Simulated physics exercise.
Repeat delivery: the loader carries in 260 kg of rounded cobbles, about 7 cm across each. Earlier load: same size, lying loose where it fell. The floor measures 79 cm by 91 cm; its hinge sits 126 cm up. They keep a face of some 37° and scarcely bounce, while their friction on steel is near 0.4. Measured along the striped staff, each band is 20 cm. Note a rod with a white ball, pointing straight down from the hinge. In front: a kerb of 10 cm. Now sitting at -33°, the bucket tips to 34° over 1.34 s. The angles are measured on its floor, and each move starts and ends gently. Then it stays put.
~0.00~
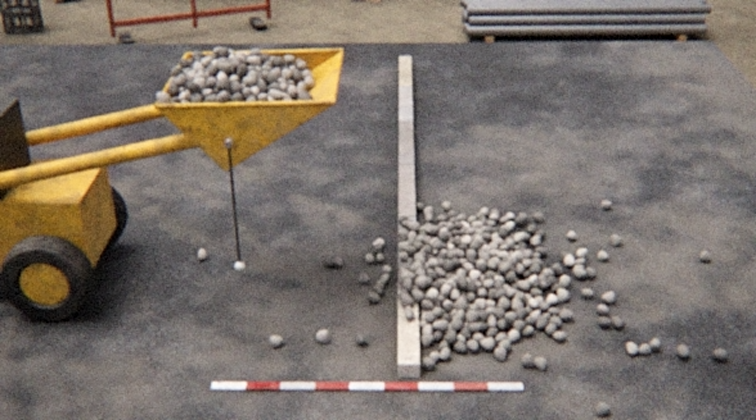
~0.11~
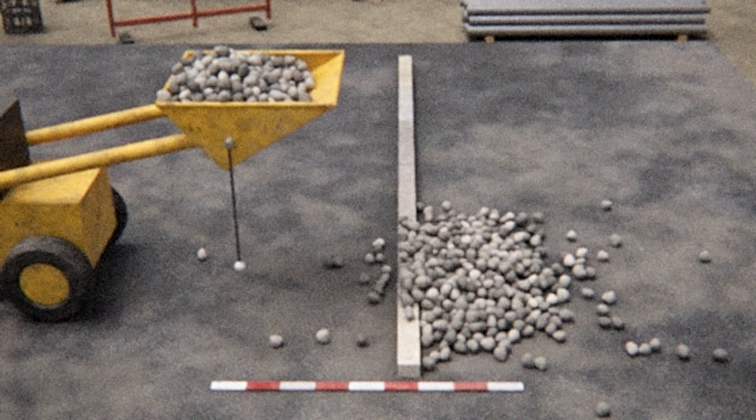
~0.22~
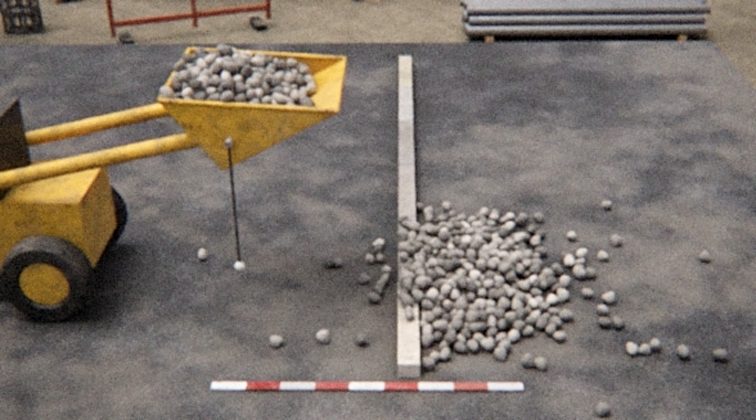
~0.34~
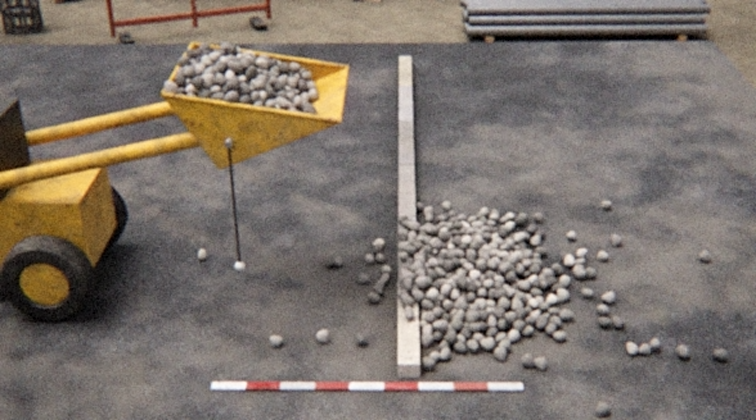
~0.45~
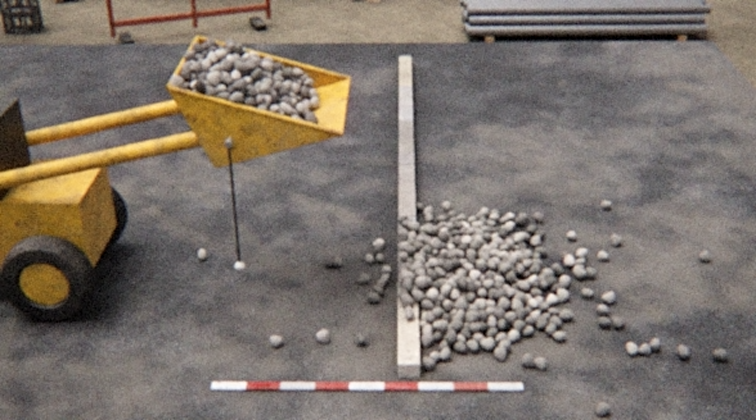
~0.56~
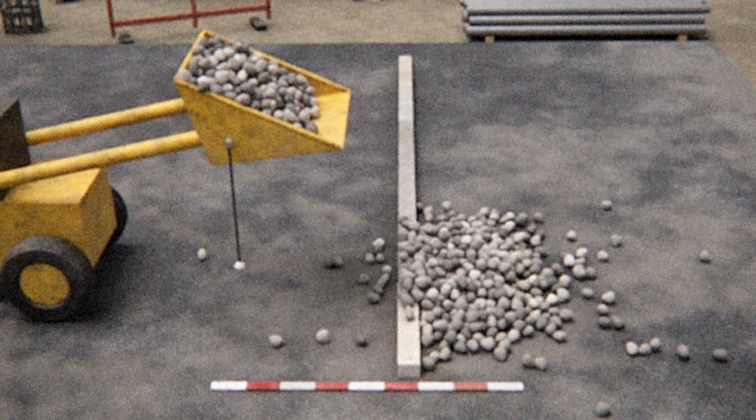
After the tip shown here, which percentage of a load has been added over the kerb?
Roughly 19 out of 100.
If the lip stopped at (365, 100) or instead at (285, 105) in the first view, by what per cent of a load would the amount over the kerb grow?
The first position would add some 45 per cent, the second some 0.
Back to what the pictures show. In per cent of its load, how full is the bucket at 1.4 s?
Close to 50 in a hundred.
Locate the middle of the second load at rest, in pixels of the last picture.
Their centre ends up near (381, 271).
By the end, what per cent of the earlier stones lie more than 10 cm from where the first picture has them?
Close to 0 in a hundred of them.
After 1.0 s the floor is at 24°; in per cent of one load, 99 in the bucket, 10 on this side of the kerb, 92 over the kerb; the foremost stones are at (671, 304).
After 1.4 s the floor is at 34°; in per cent of one load, 50 in the bucket, 59 on this side of the kerb, 92 over the kerb; the foremost stones are at (671, 304).
After 1.8 s the floor is at 34°; in per cent of one load, 11 in the bucket, 90 on this side of the kerb, 99 over the kerb; the foremost stones are at (671, 304).
After 4.2 s the floor is at 34°; in per cent of one load, 0 in the bucket, 90 on this side of the kerb, 111 over the kerb; the foremost stones are at (671, 304). Net gain over the kerb, 19.
